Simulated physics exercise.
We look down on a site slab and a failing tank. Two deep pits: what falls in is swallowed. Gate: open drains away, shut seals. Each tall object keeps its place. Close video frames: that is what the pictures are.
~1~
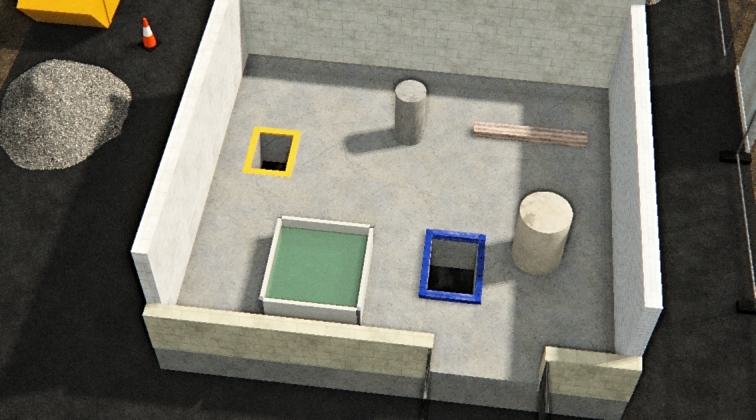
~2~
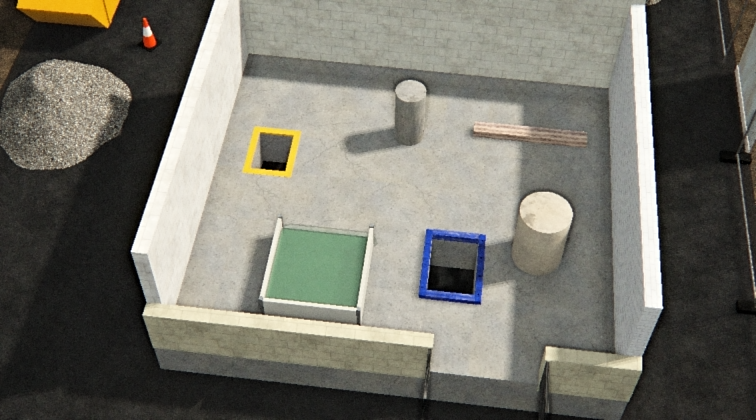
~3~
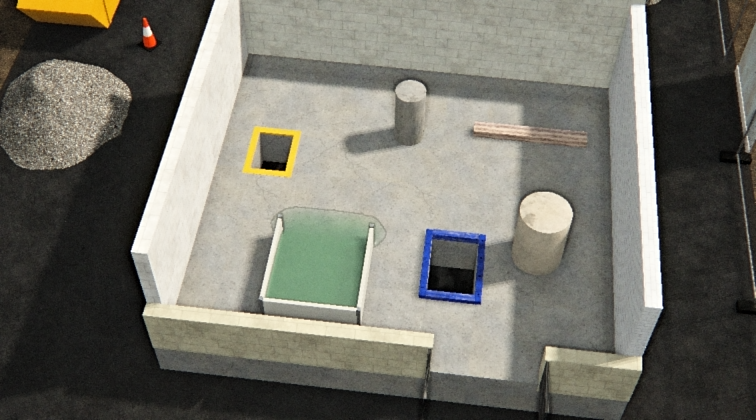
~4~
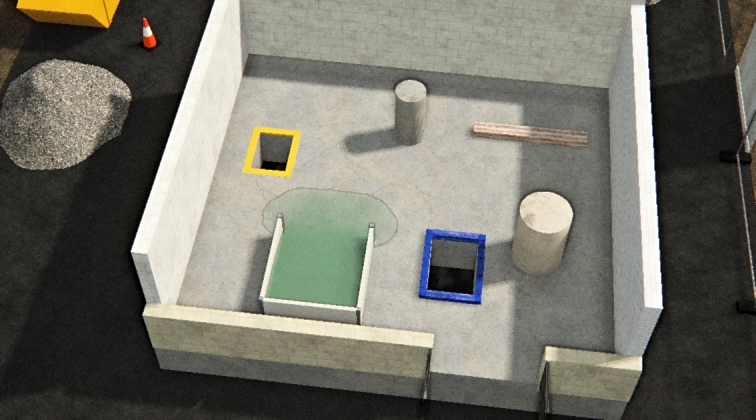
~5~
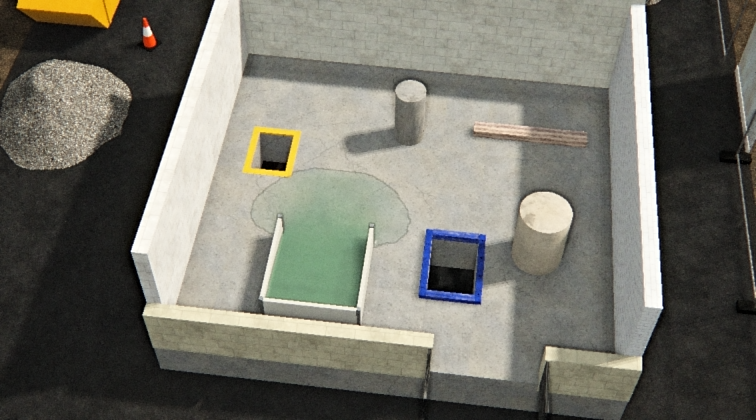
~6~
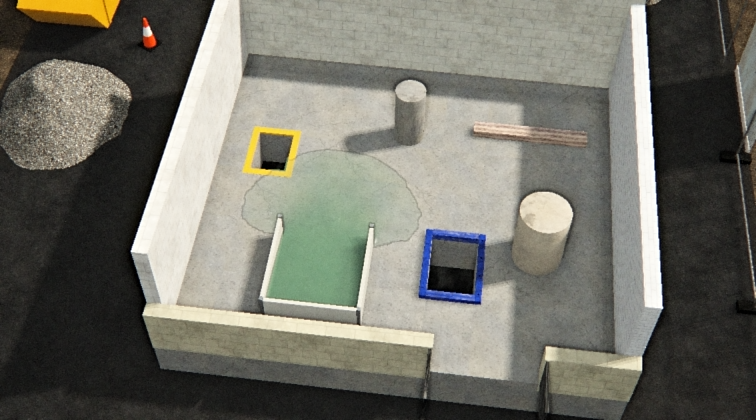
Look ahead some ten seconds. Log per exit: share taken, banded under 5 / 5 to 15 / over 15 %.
Log - gate: Under 5 %; blue pit: Under 5 %; yellow pit: Over 15 %.
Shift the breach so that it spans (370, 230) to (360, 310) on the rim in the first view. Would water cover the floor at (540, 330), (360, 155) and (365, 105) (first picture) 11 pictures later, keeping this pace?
The first would be drenched, the second still unwetted and the third still unwetted.
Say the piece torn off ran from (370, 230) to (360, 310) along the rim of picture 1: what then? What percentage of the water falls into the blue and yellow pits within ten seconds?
Blue 20 %, yellow 0 %.
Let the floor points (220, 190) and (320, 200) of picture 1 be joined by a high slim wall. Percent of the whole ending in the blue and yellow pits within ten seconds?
Shares in percent - blue: 0; yellow: 8.
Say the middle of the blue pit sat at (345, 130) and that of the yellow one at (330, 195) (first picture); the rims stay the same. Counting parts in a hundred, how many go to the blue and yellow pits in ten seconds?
Per cent, approx.: Blue 0, yellow 55.
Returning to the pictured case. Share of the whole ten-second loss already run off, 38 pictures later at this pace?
I'd put it near 70 in a hundred.
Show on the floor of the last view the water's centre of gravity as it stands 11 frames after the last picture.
Point: (343, 192).
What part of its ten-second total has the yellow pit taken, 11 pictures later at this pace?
My estimate: Close to 30 per cent.
A moment on, water covers 25 % of the floor; the gate 0 %, the blue pit 0 %, the yellow pit 2 %.
Next, water covers 35 % of the floor; the gate 0 %, the blue pit 0 %, the yellow pit 6 %.
Then, water covers 40 % of the floor; the gate 0 %, the blue pit 0 %, the yellow pit 11 %.
Later, water covers 55 % of the floor; the gate 0 %, the blue pit 0 %, the yellow pit 16 %.
In the end, water covers 60 % of the floor; the gate 0 %, the blue pit 0 %, the yellow pit 23 %.
